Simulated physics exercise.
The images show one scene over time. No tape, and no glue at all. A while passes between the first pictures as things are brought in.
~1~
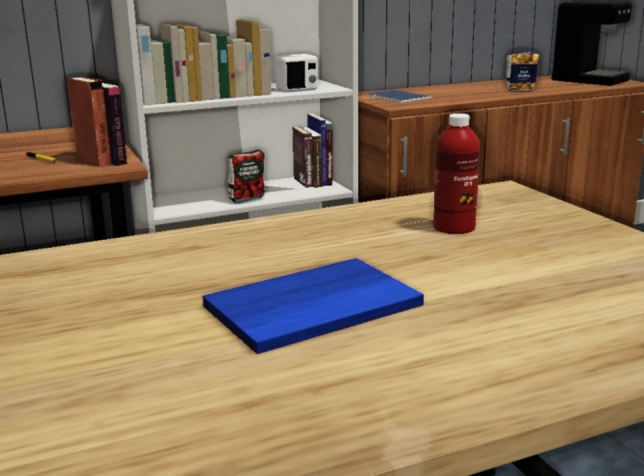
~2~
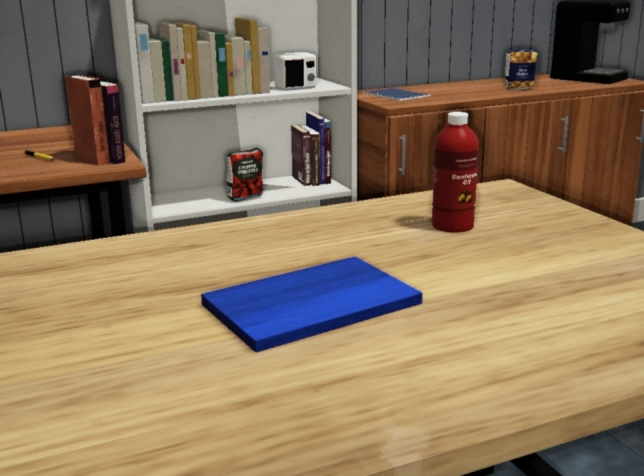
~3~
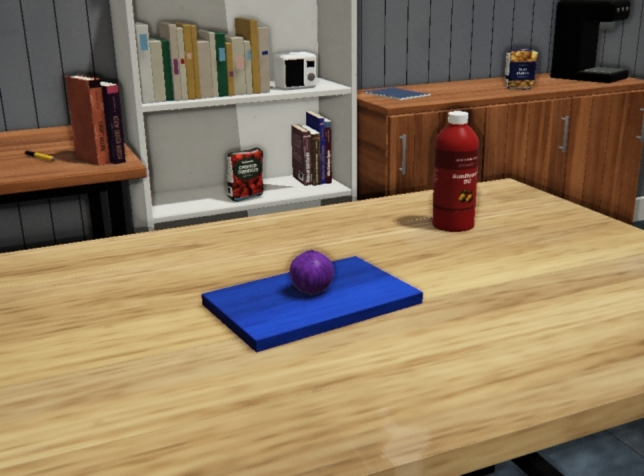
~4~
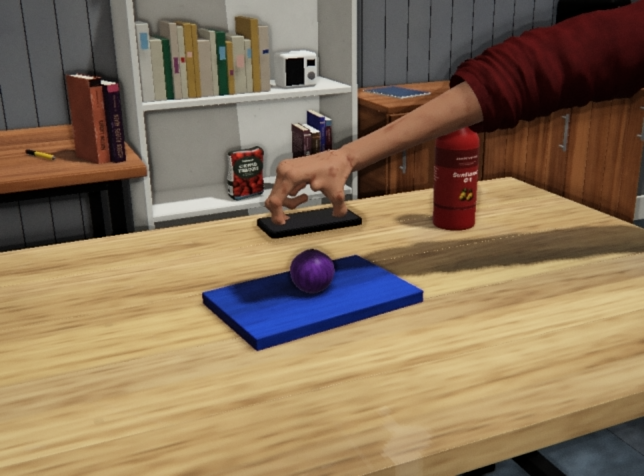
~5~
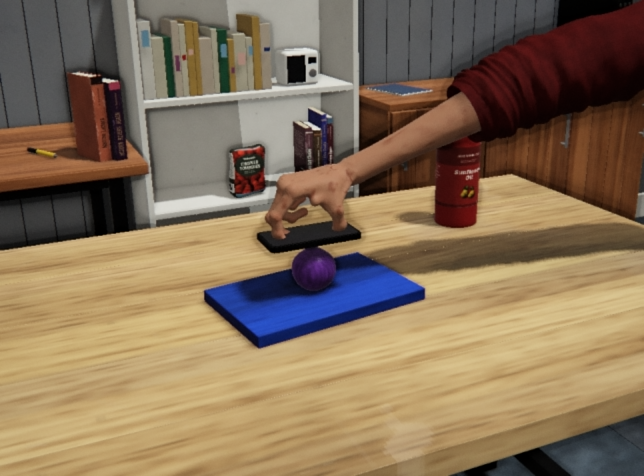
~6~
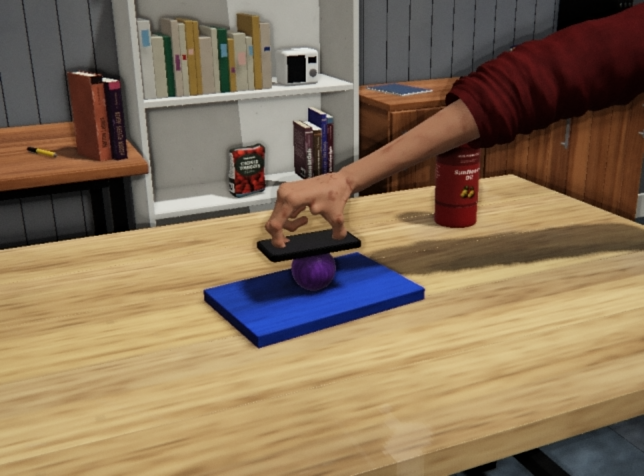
A purple onion appears on a blue board, then a hand in a dark red sleeve reaches in from the right, lowering a flat black phone until it rests on the onion, still gripped. The board lies on a pale wooden table, with a red bottle behind it to the right. Beyond are bookshelves and wooden cabinets, seen from slightly above by a nearly still camera.
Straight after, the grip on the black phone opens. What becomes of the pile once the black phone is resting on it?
Something topples.
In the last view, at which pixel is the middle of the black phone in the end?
Look near (278, 261) in the final picture.
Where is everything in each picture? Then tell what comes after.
In the first picture, the last thing is not in view yet.
In the second picture, the last thing is not in view yet; red bottle (455, 171).
In the third picture, the last thing is not in view yet; blue board (312, 299).
In the fourth picture, on its way; black phone (310, 221); purple onion (312, 271).
In the fifth picture, on its way; black phone (309, 235); red bottle (458, 167).
In the sixth picture, set down, still held; black phone (309, 244); blue board (314, 295).
Then, 0.40 s past the last view, black phone rocked 28° from its first pose near (298, 249).
Then, 0.60 s past the last view, black phone rocked 47° from its first pose near (278, 260); purple onion displaced a little.
Finally, down or leaning hard in the pile, black phone; the other 3 still in place. Final places as the last picture's camera would see them, black phone near (278, 261). The pile loses its balance.
